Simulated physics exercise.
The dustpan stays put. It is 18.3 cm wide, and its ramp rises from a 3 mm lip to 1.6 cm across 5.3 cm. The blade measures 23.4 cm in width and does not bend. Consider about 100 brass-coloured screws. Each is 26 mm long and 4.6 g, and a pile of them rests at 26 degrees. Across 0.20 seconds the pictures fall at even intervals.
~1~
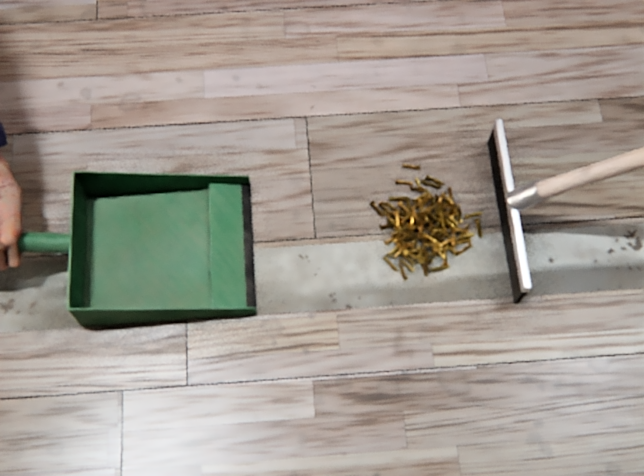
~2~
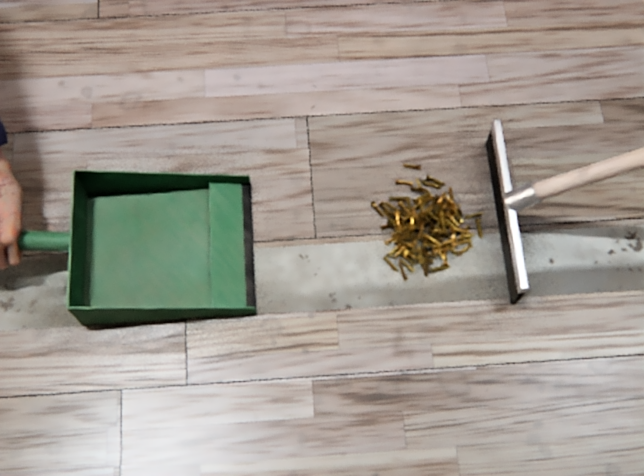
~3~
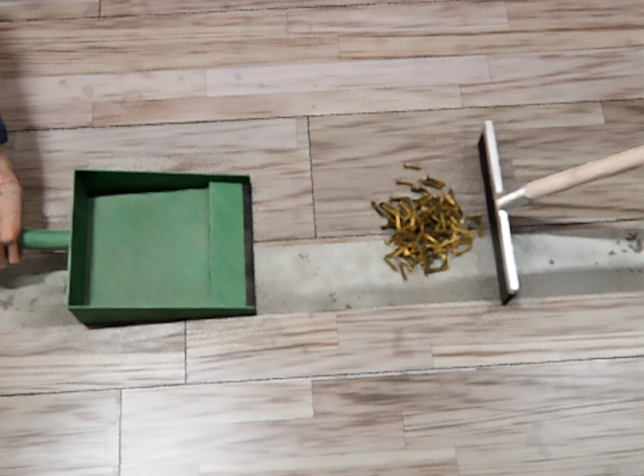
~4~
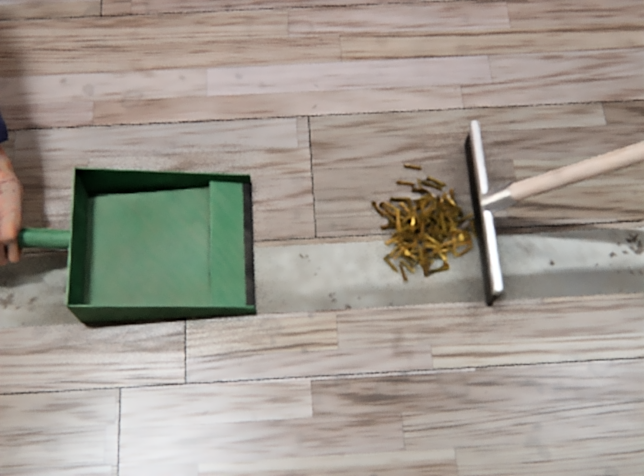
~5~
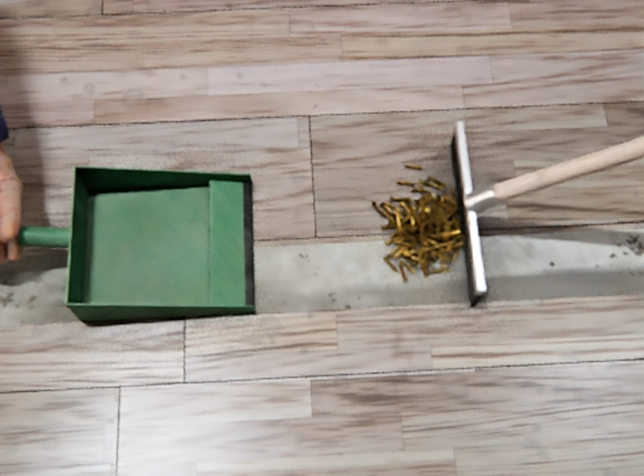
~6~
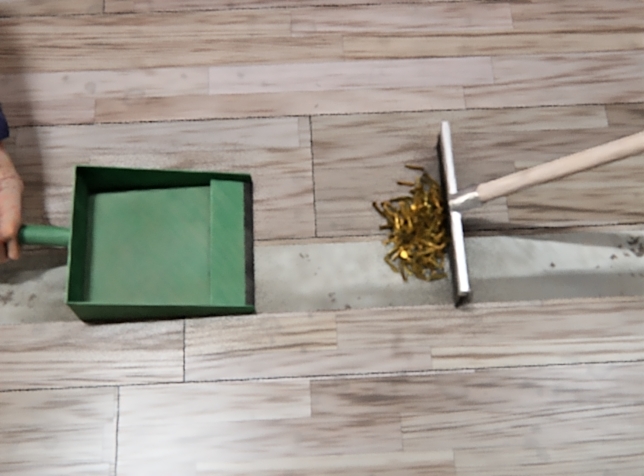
A squeegee-like blade on a pale wooden handle slid left across the wood-look floor, met a loose pile of brass-coloured screws and bunched them up, while a hand held a green dustpan at left.
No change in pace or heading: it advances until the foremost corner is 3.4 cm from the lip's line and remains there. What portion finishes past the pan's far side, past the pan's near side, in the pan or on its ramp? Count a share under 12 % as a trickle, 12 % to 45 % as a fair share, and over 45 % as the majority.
My prediction: Past the pan's far side: A small minority, past the pan's near side: A small minority, in the pan or on its ramp: A sizeable minority.
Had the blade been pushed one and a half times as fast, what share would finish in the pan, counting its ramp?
Share: Close to 30 %.
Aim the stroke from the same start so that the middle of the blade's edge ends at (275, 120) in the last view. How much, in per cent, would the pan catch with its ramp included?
About 0 per cent.
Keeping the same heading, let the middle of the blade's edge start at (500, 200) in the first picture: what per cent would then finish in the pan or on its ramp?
Close to 20 in a hundred.
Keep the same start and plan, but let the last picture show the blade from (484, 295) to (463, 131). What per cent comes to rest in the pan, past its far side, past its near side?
Split: Pan = 30, far = 5, near = 0.
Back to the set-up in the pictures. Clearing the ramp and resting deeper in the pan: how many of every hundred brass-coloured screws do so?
Roughly 0 in a hundred.
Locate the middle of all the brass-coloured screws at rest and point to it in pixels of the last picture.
Near (259, 227).
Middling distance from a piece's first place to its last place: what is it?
I'd put it near 22 cm.
Then, 0.21 s after the last picture, middle of the blade 14 cm from the lip; 0 % over the lip, far side 5 %, near side 0 %.
Then, 0.36 s after the last picture, middle of the blade 7 cm from the lip; 0 % over the lip, far side 5 %, near side 0 %.
Then, 0.62 s after the last picture, middle of the blade 3 cm from the lip; 20 % over the lip, far side 10 %, near side 5 %.
In the end, far side 10 %, near side 0 %, pan 20 %, in front of the lip or behind the blade 70 %.
